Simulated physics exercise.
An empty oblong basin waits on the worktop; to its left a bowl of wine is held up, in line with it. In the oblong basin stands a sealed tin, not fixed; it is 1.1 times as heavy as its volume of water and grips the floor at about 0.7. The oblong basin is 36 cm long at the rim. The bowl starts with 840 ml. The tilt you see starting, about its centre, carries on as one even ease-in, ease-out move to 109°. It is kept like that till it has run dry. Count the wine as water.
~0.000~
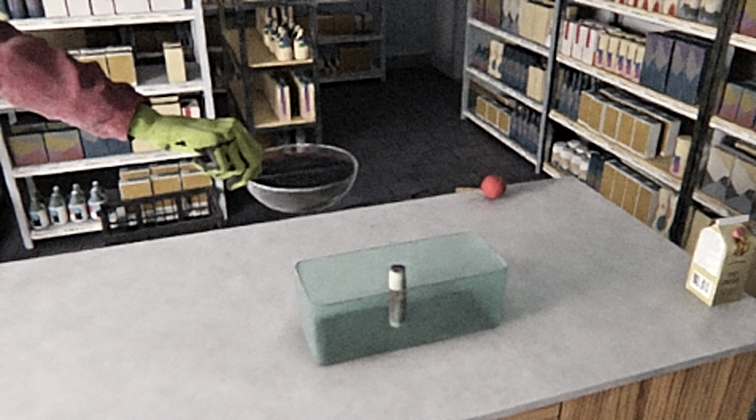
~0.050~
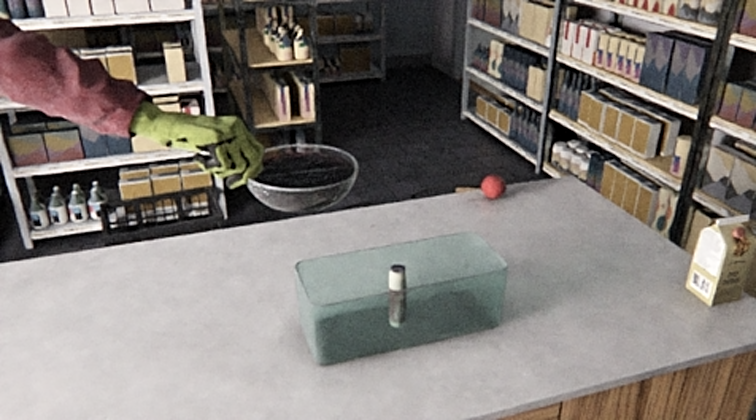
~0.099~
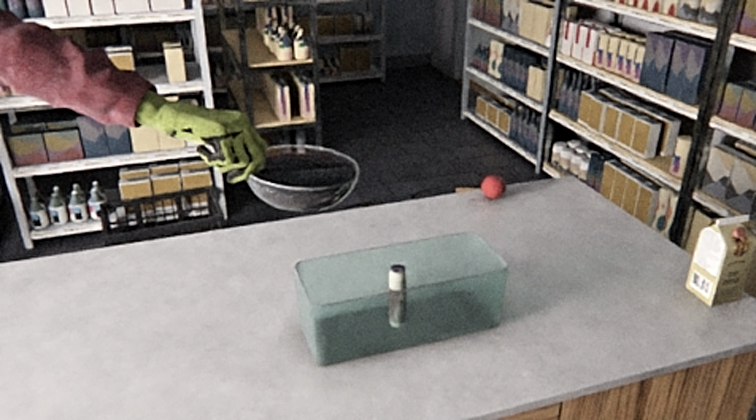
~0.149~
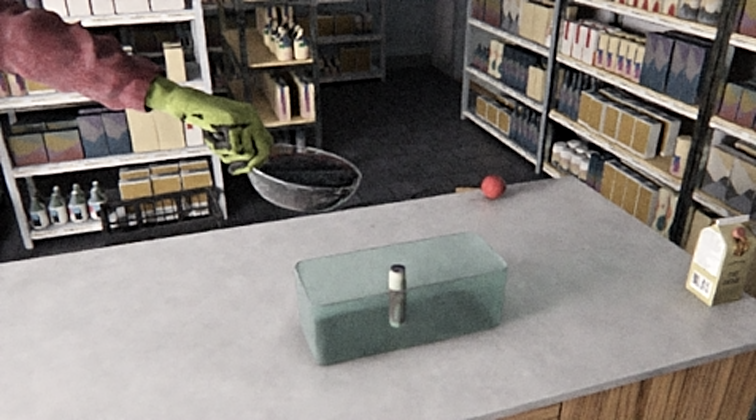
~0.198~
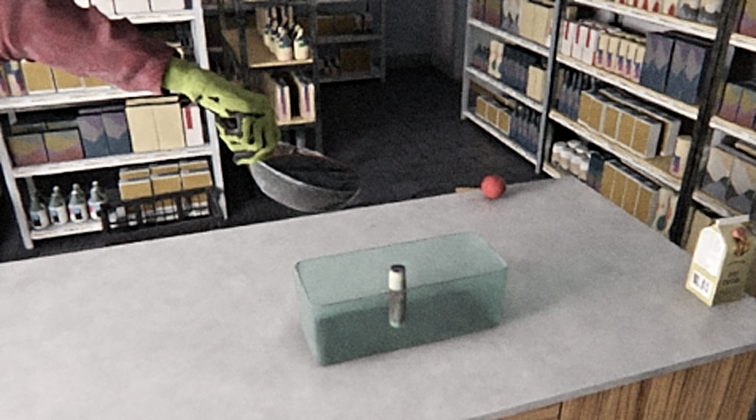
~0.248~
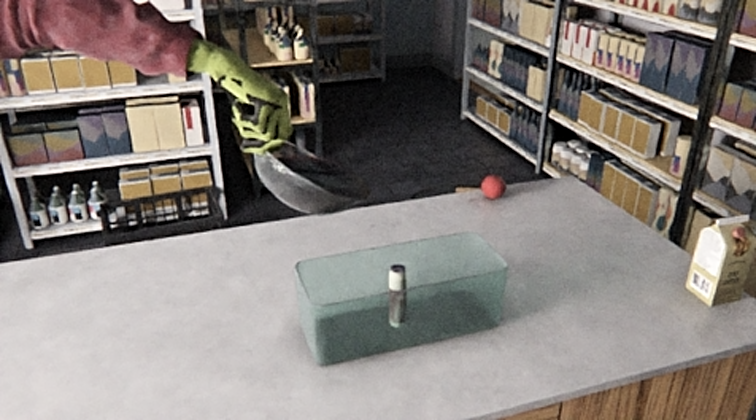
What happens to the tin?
It falls.
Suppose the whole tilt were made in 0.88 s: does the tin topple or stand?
Then it stays up.
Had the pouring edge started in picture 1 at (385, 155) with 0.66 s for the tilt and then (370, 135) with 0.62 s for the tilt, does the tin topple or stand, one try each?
First it stays up; then it remains upright.
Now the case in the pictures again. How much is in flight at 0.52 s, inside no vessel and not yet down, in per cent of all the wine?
Near 46 in a hundred.
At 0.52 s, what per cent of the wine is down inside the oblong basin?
Some 52 per cent.
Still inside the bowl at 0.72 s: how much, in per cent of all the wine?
Near 0 in a hundred.
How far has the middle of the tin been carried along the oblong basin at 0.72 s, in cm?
About 3 cm.
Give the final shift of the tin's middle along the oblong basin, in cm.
Some 9.0 cm.
After 0.52 s the tilt is 98° and 1 per cent is still to pour; the tin stands where it began.
After 0.72 s the tilt is 109° and 0 per cent is still to pour; the tin leans 11°.
After 0.93 s the tilt is 109° and 0 per cent is still to pour; the tin leans 59°.
After 1.16 s the tilt is 109° and 0 per cent is still to pour; the tin lies on its side.
In the end the tin lies on its side.
